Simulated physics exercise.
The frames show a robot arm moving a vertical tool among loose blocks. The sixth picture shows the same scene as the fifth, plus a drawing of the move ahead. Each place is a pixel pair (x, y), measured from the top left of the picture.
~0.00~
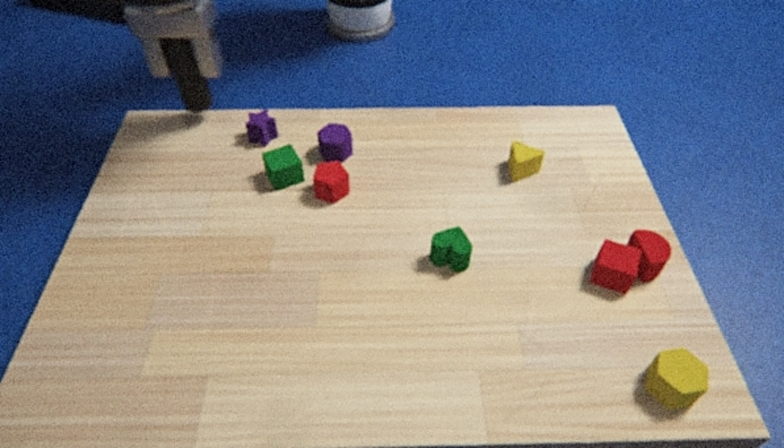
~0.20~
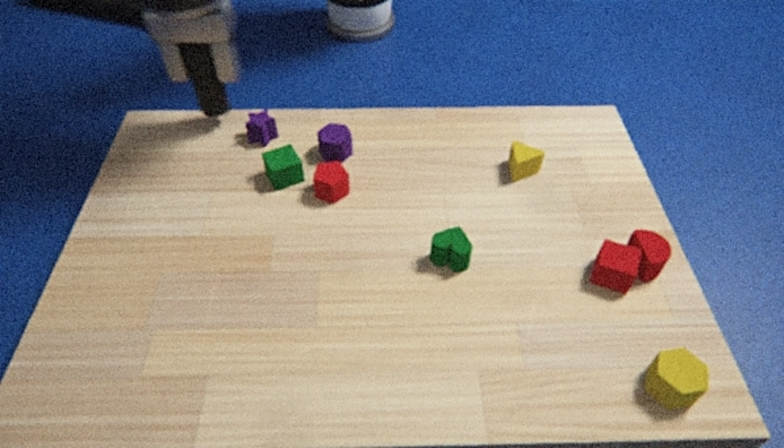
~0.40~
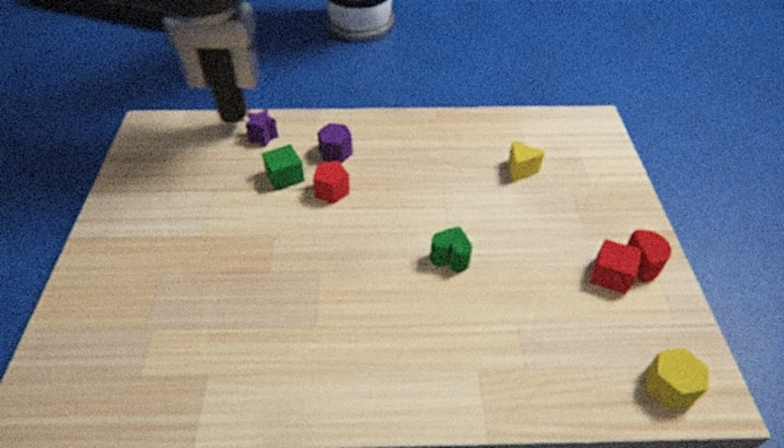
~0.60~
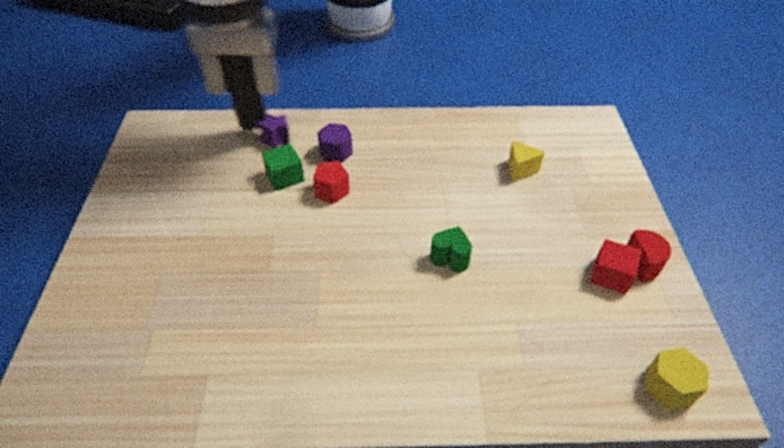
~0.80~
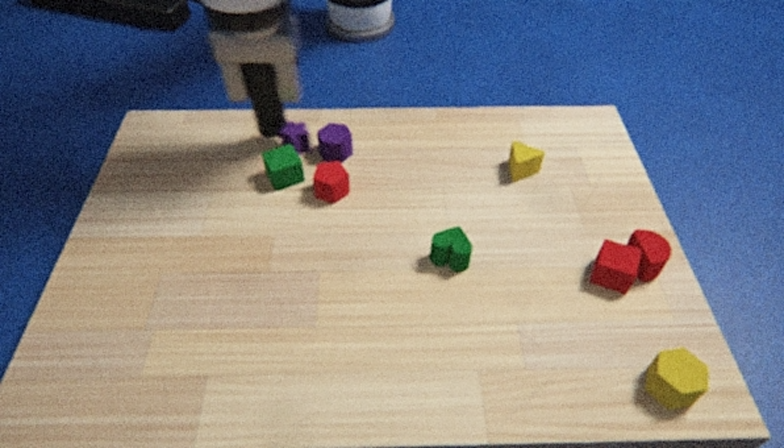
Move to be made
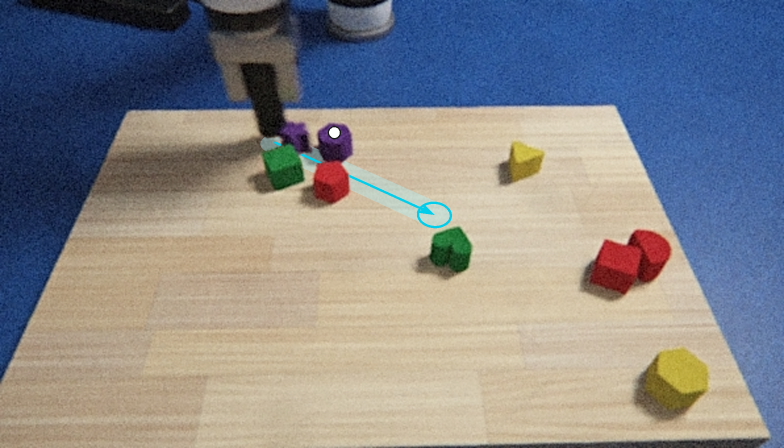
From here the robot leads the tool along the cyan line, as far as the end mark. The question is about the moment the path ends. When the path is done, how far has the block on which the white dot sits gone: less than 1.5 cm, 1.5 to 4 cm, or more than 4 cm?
Verdict: More than 4 cm.
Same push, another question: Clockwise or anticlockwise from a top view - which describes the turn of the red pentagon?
It twists with the clock when seen from above.
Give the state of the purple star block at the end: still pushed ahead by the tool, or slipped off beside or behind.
Still being pushed.
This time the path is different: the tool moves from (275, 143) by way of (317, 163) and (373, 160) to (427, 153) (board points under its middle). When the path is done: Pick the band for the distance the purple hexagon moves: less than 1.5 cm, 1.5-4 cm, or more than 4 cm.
The shift is above 4 cm.
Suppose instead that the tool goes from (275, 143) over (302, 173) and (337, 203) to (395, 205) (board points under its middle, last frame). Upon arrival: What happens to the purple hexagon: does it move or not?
By the last moment, the purple hexagon will have left its place.
Path on the board, straight from (275, 143) to (434, 215); the dot is on the purple hexagon.
The first path, step by step. One third of the way, tool (323, 151); purple star block (346, 153); red pentagon (332, 174), turned 15° clockwise; purple hexagon (370, 138), turned 75° anticlockwise.
Two thirds of the way, tool (379, 176); purple star block (404, 178); red pentagon (335, 177), turned 40° clockwise; purple hexagon (374, 138), turned 90° anticlockwise.
At the end, tool (436, 201); green square block in place; purple star block (464, 203); red pentagon (335, 177), turned 40° clockwise; purple hexagon (374, 138), turned 90° anticlockwise.
